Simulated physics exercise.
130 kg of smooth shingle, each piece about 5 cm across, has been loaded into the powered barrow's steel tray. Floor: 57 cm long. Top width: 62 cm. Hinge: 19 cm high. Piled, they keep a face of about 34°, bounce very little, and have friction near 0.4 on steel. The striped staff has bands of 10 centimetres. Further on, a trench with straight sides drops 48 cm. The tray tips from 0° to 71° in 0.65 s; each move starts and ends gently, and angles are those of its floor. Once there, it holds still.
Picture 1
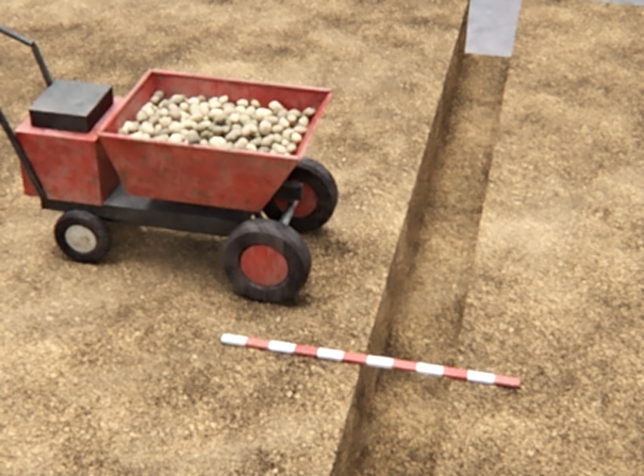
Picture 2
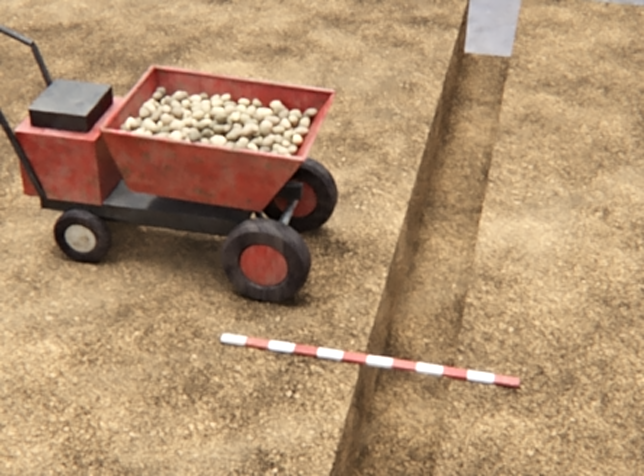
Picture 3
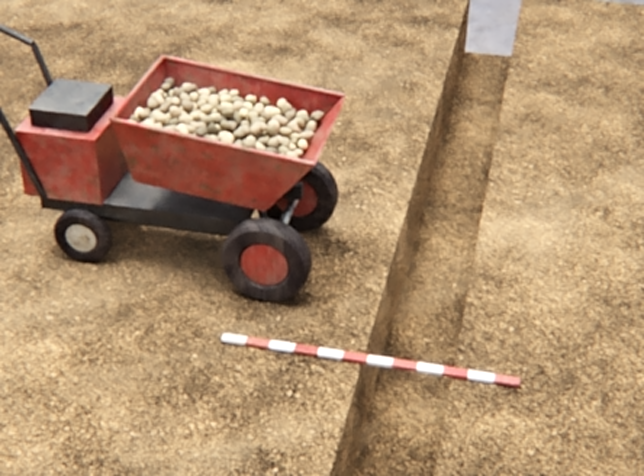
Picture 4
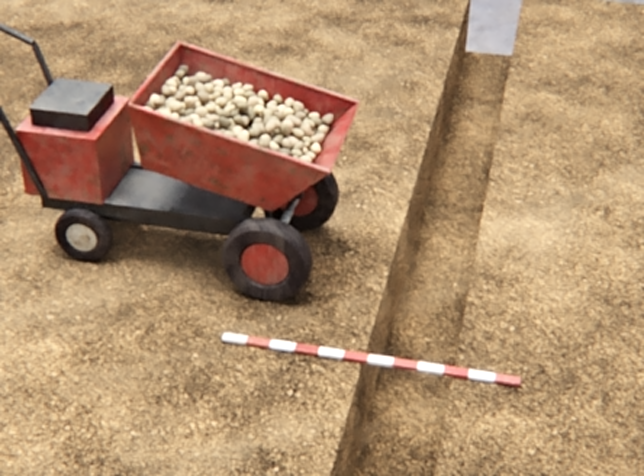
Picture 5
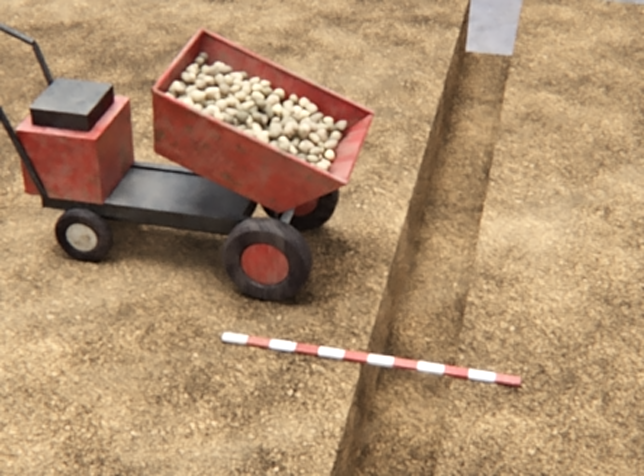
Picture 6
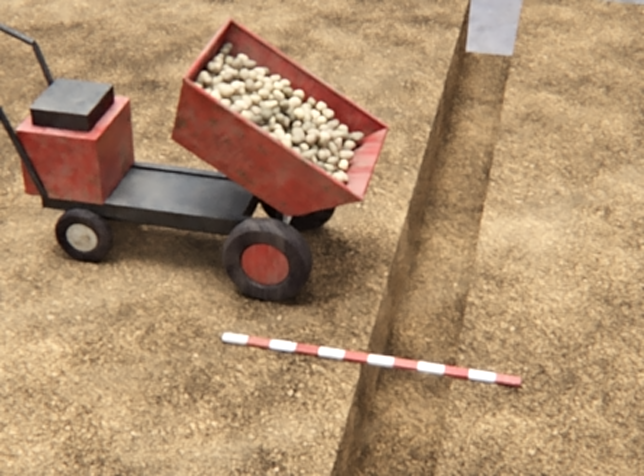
The clip shows a red powered barrow loaded with pale rounded stones, standing left of a straight-sided trench near a red-and-white striped staff. Its tray tilts steadily up at the rear and leans toward the right, while the wheels stay still.
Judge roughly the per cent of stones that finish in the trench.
An estimated 63 per cent finish in the trench.
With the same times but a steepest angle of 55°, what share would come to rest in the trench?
About 35 per cent would end up in the trench.
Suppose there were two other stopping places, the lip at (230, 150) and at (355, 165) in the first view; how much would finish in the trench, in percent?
About 80 per cent from the first spot, about 20 from the second.
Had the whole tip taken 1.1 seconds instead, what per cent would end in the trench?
Close to 80 per cent then.
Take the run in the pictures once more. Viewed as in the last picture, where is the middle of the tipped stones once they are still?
Their middle ends up near (448, 349).
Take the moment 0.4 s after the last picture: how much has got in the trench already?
Roughly 20 percent of the load.
Then, 0.2 s after the last picture the floor is at 60°, 100 % in the tray; the foremost stones are at (388, 217).
Then, 0.4 s after the last picture the floor is at 71°, 75 % in the tray, 22 % in the trench, 3 % past the trench; the foremost stones are at (483, 292).
Then, 0.8 s after the last picture the floor is at 71°, 23 % in the tray, 40 % in the trench, 37 % past the trench; the foremost stones are past the picture's edge.
Then, 2.8 s after the last picture the floor is at 71°, 0 % in the tray, 63 % in the trench, 37 % past the trench; the foremost stones are past the picture's edge.
